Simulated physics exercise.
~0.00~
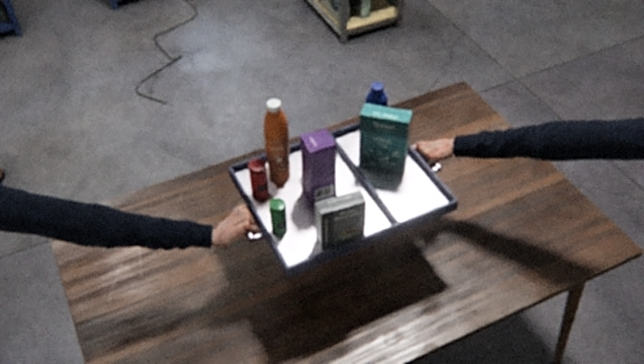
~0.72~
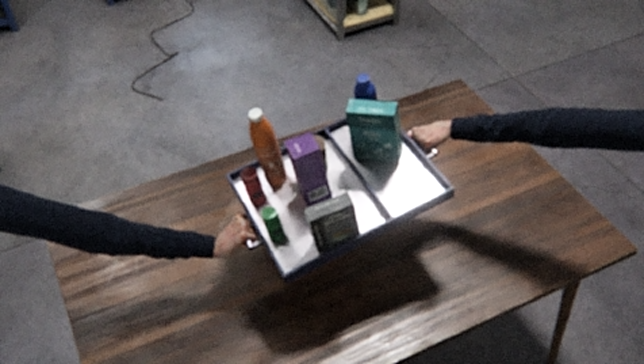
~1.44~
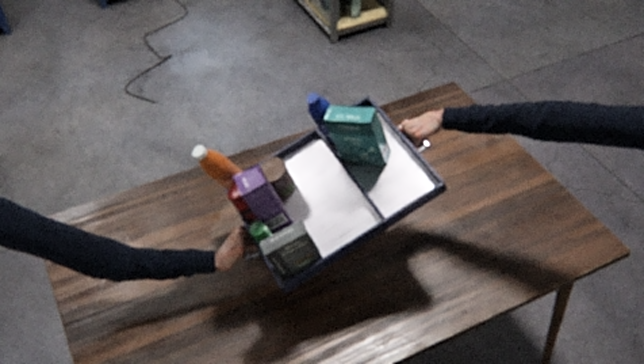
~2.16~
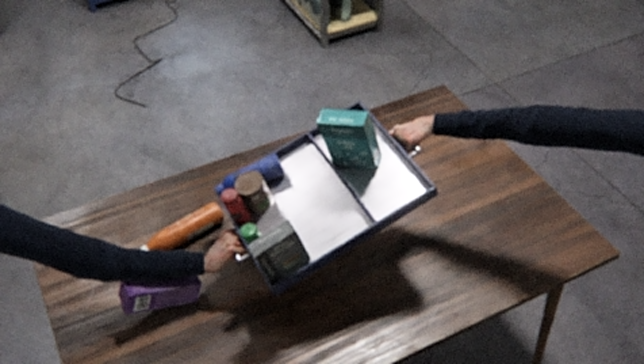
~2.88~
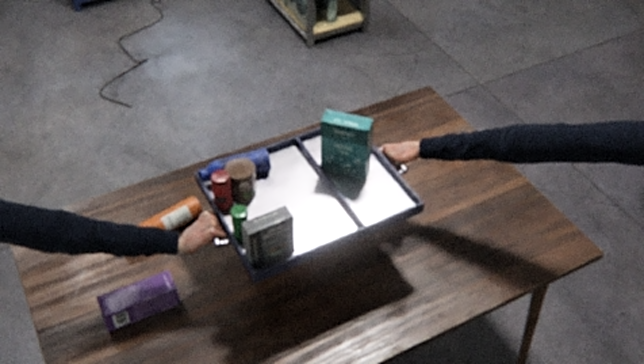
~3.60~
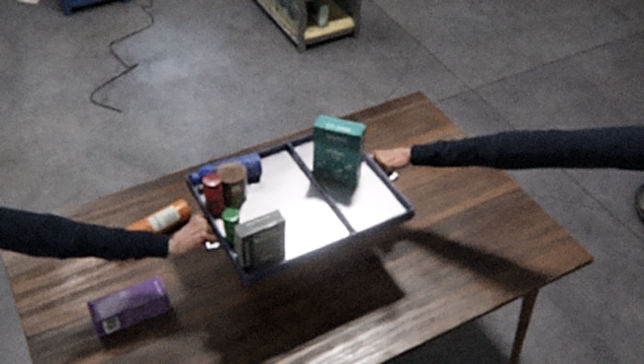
A dark-rimmed tray with a white base and a crossbar is held by two hands above a wooden table, seen from above in a room with a grey floor. It carries an orange bottle, a purple carton, red and green shakers and a grey packet towards the left, with a blue bottle and a turquoise packet farther right. The hands tip its left side down, and the items lean and slide left, uncovering a brown tin. The orange bottle and purple carton tumble onto the table, while the blue bottle falls over on the tray. The tray levels, with the turquoise packet and green shaker still upright.
